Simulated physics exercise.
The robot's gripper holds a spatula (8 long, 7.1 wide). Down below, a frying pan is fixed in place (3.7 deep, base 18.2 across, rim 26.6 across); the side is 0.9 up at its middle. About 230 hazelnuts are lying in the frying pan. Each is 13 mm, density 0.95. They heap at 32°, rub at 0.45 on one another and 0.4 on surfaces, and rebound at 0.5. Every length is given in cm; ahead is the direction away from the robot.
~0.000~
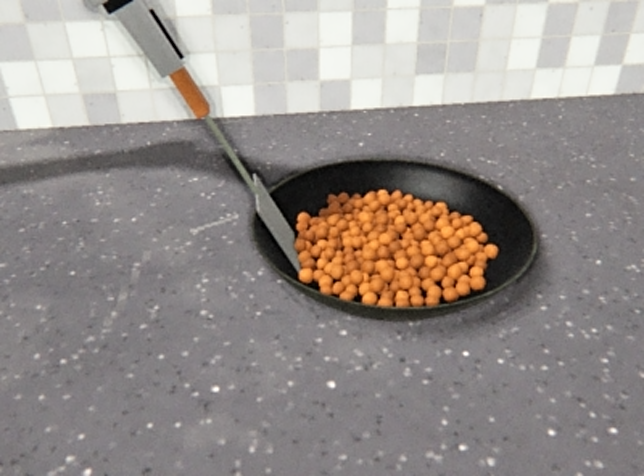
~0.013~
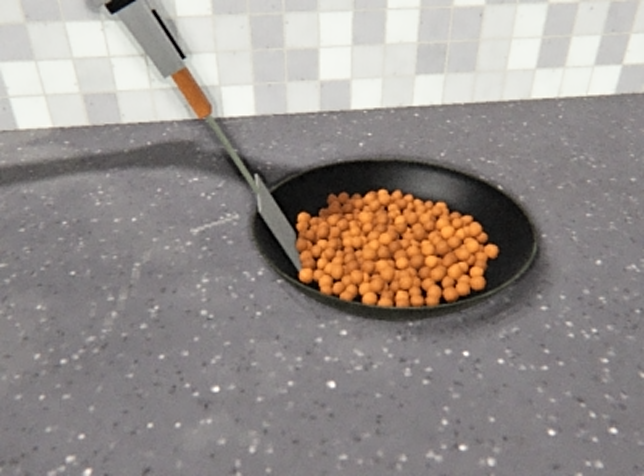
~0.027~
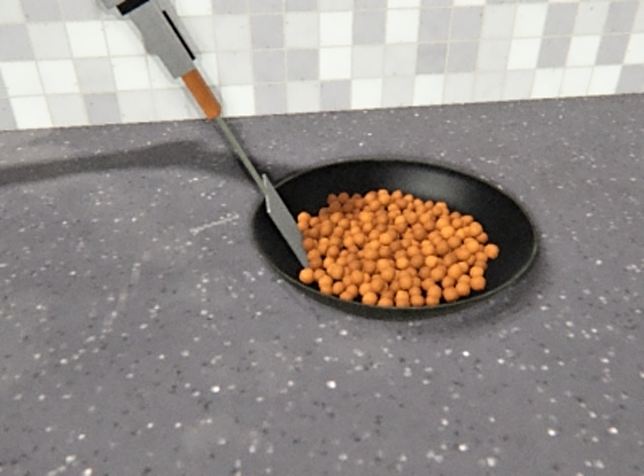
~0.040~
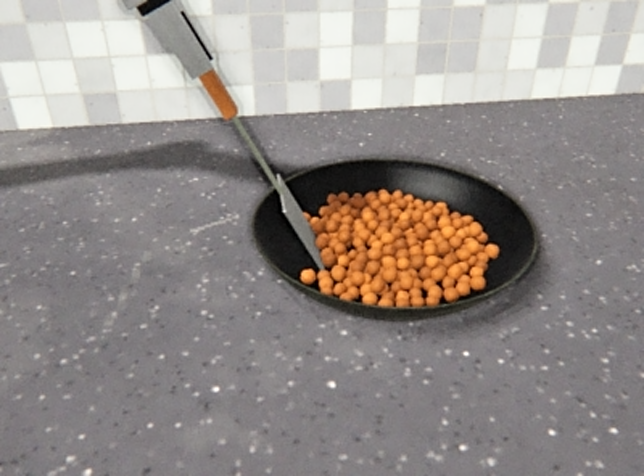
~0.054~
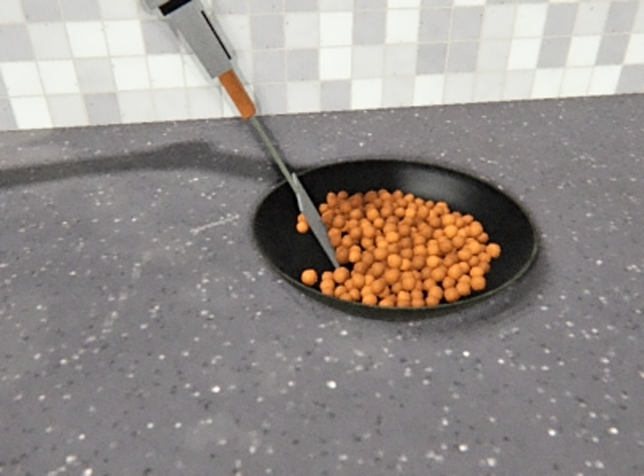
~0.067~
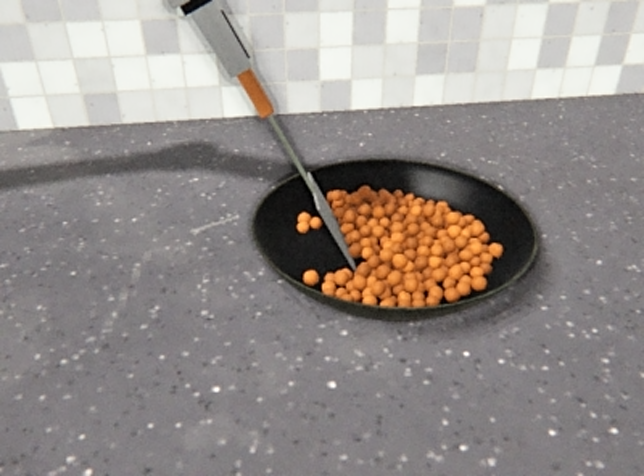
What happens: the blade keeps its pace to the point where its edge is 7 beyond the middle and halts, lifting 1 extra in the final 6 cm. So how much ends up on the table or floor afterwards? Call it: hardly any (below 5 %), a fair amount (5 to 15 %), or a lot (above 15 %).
A fair amount.
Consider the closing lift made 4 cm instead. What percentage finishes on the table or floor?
10 per cent.
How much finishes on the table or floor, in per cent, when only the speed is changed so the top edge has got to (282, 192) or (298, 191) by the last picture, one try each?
Some 0 and 5 per cent.
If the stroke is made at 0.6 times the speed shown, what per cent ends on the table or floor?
Estimate: Close to 0 %.
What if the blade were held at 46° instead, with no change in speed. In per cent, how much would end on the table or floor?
In that case, around 5 percent would end up on the table or floor.
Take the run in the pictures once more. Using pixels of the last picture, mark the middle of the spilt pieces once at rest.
(615, 217), roughly.
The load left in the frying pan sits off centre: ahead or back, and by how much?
Ahead, by about 4.0 cm.
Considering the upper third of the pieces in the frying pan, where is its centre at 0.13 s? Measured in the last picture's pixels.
It is centred close to (423, 221).
By 0.10 s, sloping 64°, highest piece 5 above the table; 232 in the frying pan.
By 0.13 s, sloping 64°, highest piece 6 above the table; 232 in the frying pan.
By 0.35 s, sloping 64°, highest piece 11 above the table; 210 in the frying pan, 19 on the table or floor, 3 on the blade or in flight.
By 1.40 s, sloping 64°, highest piece 4 above the table; 210 in the frying pan, 22 on the table or floor.
Final count, 210 in the frying pan, 22 on the table or floor. That is 9 % on the table or floor.
